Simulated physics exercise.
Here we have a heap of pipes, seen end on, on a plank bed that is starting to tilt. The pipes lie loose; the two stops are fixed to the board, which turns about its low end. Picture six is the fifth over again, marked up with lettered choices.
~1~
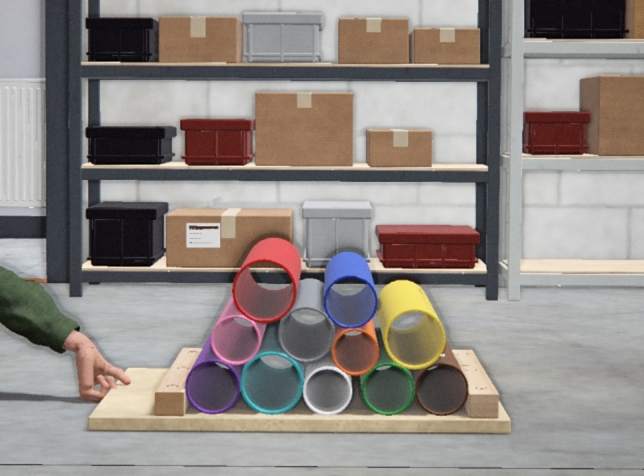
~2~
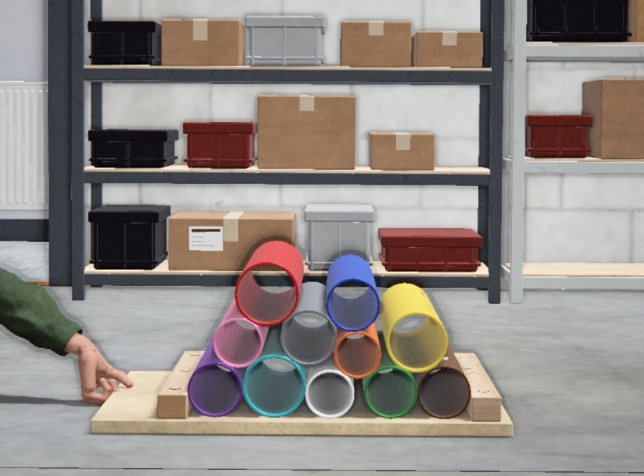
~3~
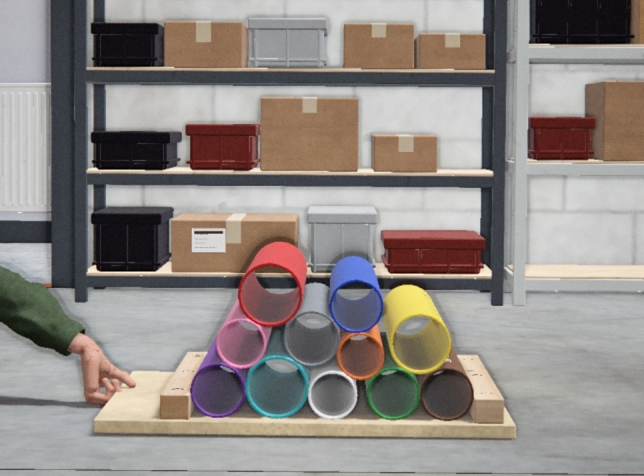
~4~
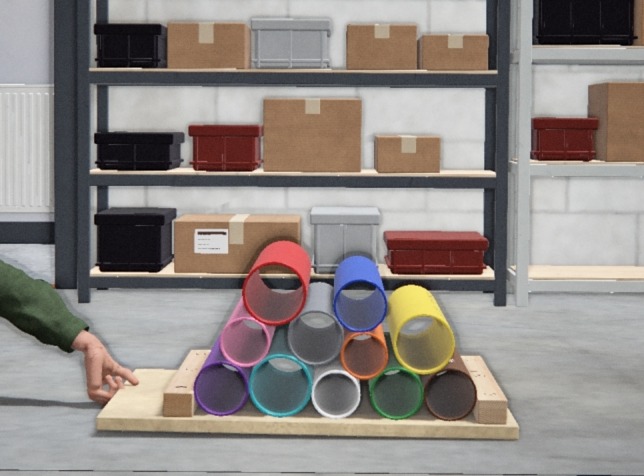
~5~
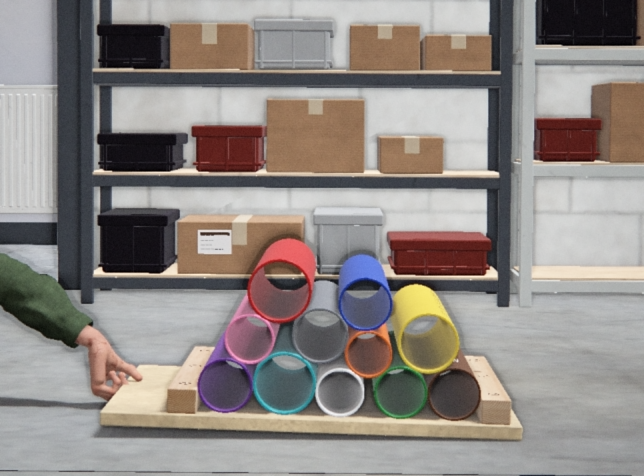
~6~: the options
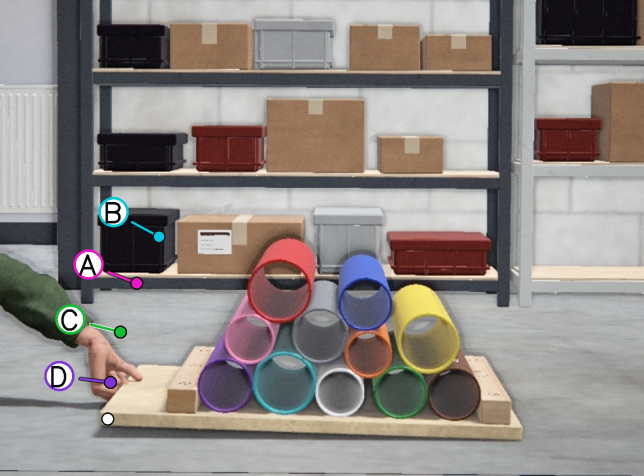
A hand in a green sleeve rests its fingers on the left end of a wooden board on a grey floor, seen from the front before storage shelves. Colourful pipes sit stacked end-on between wooden blocks, red and blue on top, yellow at right, with boxes and bins behind. The view shifts slightly, carrying everything gently rightward, while hand, board and pipes show little other movement.
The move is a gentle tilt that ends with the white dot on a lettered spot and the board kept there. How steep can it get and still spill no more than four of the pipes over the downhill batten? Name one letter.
Lift it to C and no more.
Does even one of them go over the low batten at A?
Yes.
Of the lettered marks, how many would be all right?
Two of them.
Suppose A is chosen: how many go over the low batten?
It comes to five.
On the copy, A at (137, 284); B at (159, 237); C at (120, 332); D at (110, 383); the white dot at (108, 419).
On C. First, board at 12°.
Then, board at 14°.
Finally, board at 14°, none over the low batten.
By contrast, A five over the low batten; B five over the low batten; D none over the low batten.
